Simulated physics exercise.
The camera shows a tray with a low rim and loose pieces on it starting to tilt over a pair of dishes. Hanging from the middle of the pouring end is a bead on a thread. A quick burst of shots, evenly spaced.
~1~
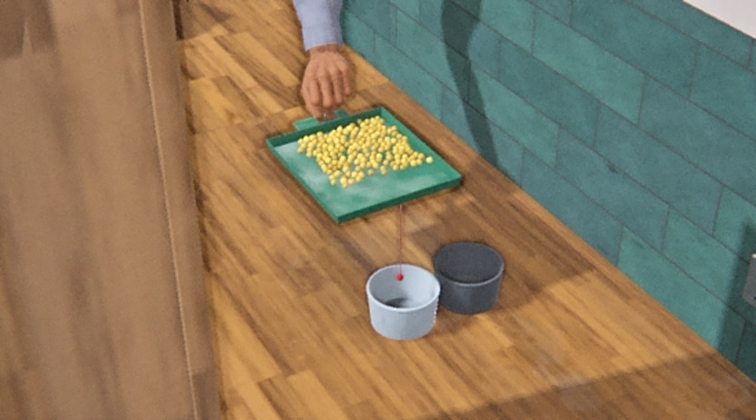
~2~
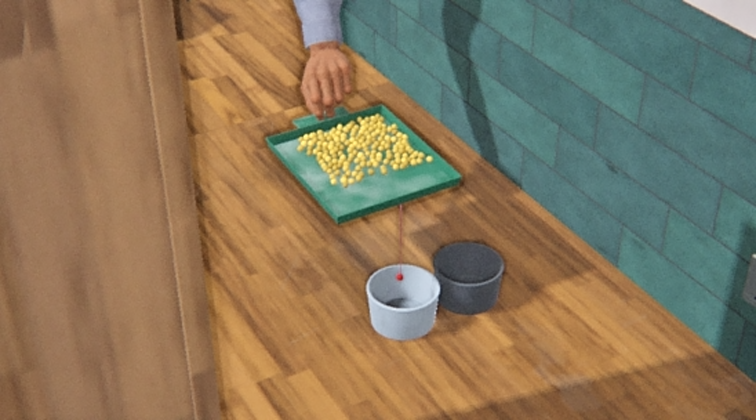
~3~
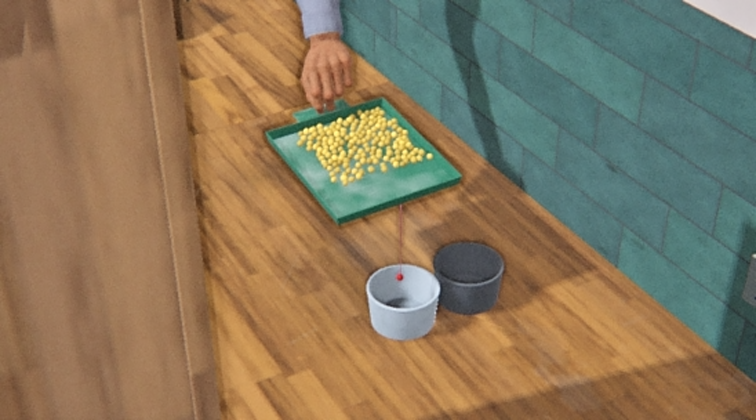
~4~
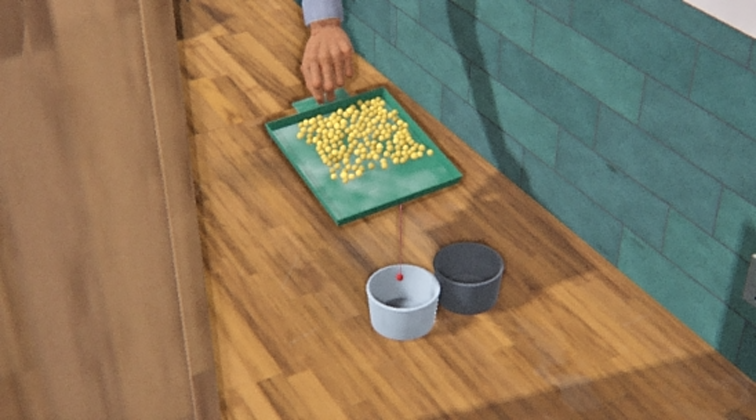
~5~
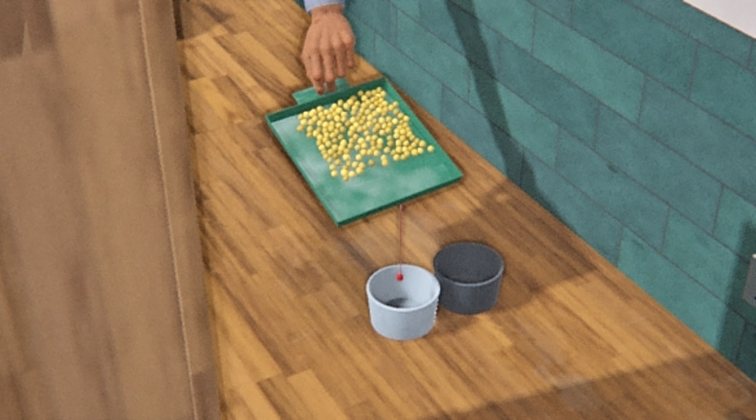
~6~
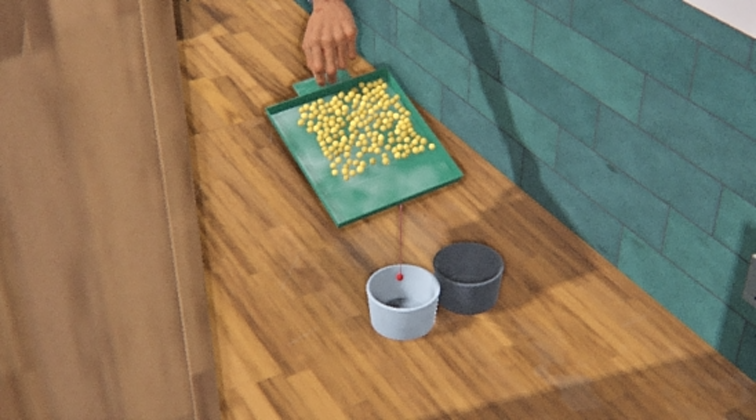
We see a hand gripping the handle of a green tray of yellow puffed corn balls, above a pale dish and a dark dish on a wooden counter; the hand gradually raises the tray's far end, steepening its slope.
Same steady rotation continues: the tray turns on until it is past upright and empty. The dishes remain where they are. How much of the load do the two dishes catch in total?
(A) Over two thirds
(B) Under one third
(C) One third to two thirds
B, under one third.
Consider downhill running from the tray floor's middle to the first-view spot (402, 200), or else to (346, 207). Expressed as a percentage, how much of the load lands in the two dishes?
I'd expect around 30 in a hundred first and around 0 in a hundred second.
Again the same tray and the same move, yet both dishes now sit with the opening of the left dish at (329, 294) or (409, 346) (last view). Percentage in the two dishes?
In turn 10 and 10 in a hundred.
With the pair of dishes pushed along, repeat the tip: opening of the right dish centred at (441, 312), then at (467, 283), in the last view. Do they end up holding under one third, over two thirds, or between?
At the first spot I'd expect one to two thirds, and at the second spot in the middle band.
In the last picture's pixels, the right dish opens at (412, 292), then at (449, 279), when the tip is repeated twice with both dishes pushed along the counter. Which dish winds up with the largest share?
The first arrangement gives the one at left, the second arrangement gives the one at left.
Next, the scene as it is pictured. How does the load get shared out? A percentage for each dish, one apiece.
About: Left dish 20, right dish 0 per cent.
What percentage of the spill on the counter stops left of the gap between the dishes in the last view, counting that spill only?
Some 80 per cent.
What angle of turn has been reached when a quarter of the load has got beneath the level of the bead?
I'd say it is tilted about 85°.
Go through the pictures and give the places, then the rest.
Corners of the pouring end at (338, 214) and (458, 176), level; middle of the load at (359, 149), puffed corn balls; left dish at (421, 320); right dish at (487, 295); bead on its thread at (400, 277), in the first picture.
Corners of the pouring end at (338, 215) and (458, 176), level; middle of the load at (359, 147), in the second picture.
Corners of the pouring end at (339, 216) and (458, 175), tipped barely, lowest at the left corner; middle of the load at (359, 143), in the third picture.
Corners of the pouring end at (339, 218) and (459, 175), tipped a little, lowest at the left corner; middle of the load at (360, 136), in the fourth picture.
Corners of the pouring end at (339, 219) and (459, 174), tipped a little, lowest at the left corner; middle of the load at (360, 130), in the fifth picture.
Corners of the pouring end at (339, 221) and (460, 174), tipped clearly, lowest at the left corner; middle of the load at (361, 125); left dish at (421, 320); right dish at (487, 295), in the sixth picture.
Soon, tray tipped steeply; most on the tray; about a quarter in the air.
A while on, tray tipped right over; about two thirds on the tray; a small part in the left dish; about a quarter outside both; a small part in the air.
Towards the end, tray tipped past a quarter turn; about a quarter in the left dish; a stray few in the right dish; most outside both.
Finally, tray tipped past a quarter turn; about a quarter in the left dish; a stray few in the right dish; most outside both.
